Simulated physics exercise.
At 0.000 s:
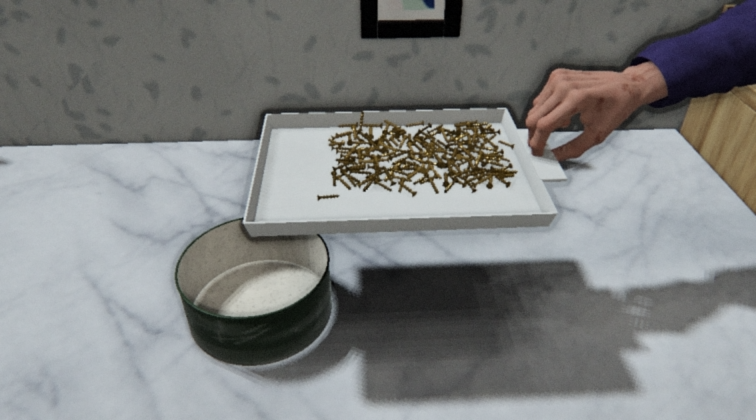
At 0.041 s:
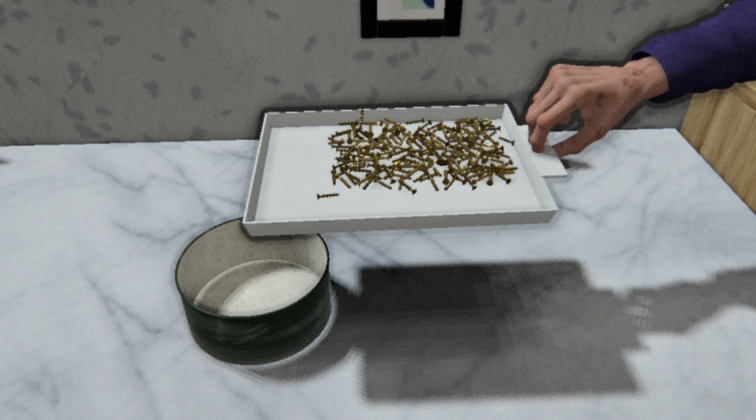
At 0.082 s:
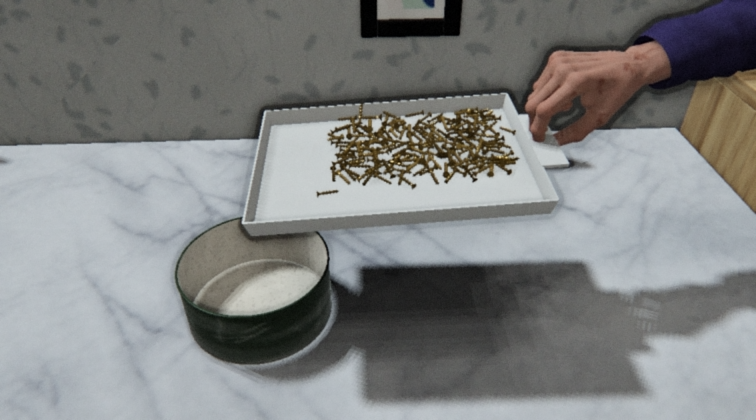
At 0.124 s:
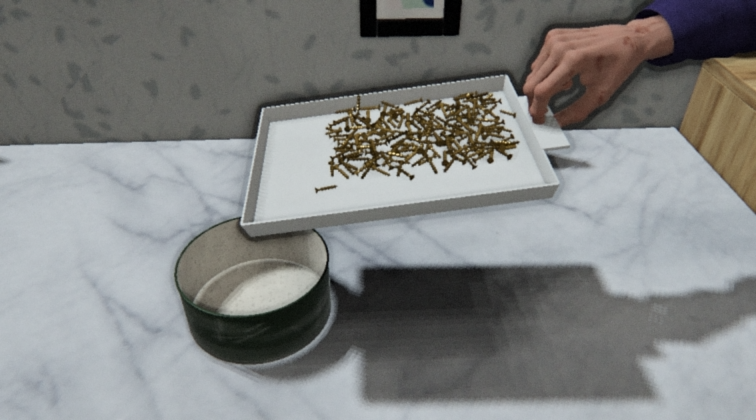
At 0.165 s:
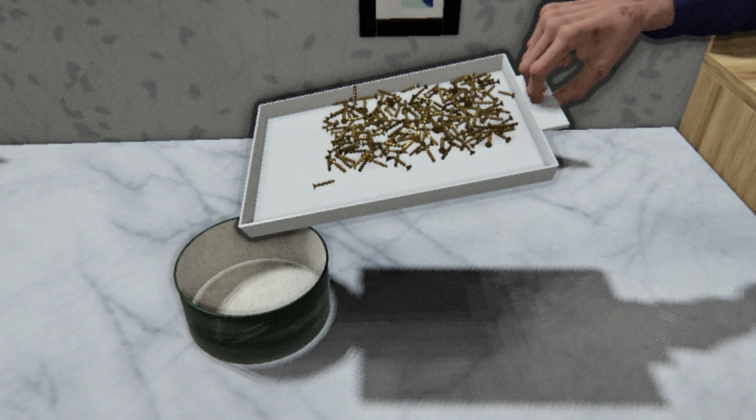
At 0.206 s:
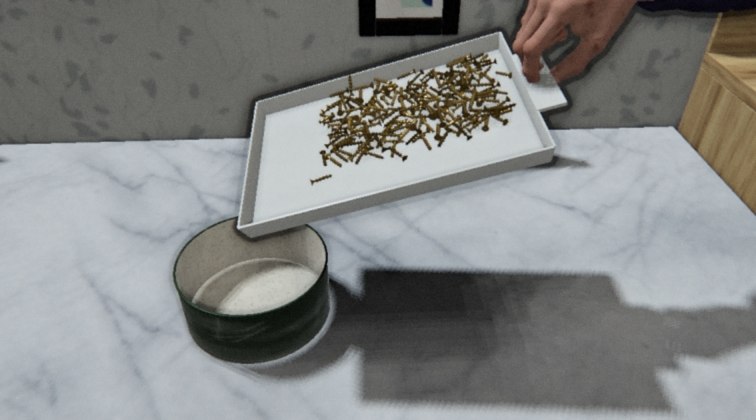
On a marble-patterned countertop, a hand in a purple sleeve holds a white tray of brass-coloured screws beside a dark green pot, then raises the tray's right end so it tilts down toward the pot at left.
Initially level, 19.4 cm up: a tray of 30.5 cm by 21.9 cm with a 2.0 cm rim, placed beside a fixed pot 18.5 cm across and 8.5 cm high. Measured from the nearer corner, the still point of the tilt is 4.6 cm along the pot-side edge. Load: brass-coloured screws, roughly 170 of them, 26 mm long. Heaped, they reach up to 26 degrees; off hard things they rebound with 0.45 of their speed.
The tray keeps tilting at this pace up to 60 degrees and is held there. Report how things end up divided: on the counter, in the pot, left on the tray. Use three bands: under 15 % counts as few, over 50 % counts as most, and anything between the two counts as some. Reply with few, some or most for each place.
Counter: Some, pot: Some, left on the tray: Some.
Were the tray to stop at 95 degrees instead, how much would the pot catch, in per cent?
Around 30 in a hundred.
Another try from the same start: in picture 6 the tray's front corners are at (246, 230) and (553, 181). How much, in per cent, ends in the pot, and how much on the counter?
Final per cent - pot 10, counter 70.
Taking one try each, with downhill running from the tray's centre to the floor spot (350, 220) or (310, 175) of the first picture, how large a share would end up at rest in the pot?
That would be close to 5 per cent and then close to 35 per cent.
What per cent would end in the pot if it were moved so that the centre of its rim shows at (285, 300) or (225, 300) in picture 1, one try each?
Try one: ~ 25 %; try two: ~ 65 %.
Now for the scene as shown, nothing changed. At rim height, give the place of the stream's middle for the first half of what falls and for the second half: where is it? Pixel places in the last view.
Earlier half close to (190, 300), later half at (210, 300) in pixels.
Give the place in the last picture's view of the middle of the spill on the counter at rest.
(148, 395), about.
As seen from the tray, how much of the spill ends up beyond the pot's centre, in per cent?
Roughly 90 percent of the spill.
After 0.40 s, tilt 40 degrees; the tray holds 100 %, the pot 0 %.
After 0.52 s, tilt 54 degrees; the tray holds 100 %, the pot 0 %.
After 0.78 s, tilt 60 degrees; the tray holds 45 %, the pot 10 %.
At rest (2.1 s), counter 35 %, pot 40 %, tray 25 %.
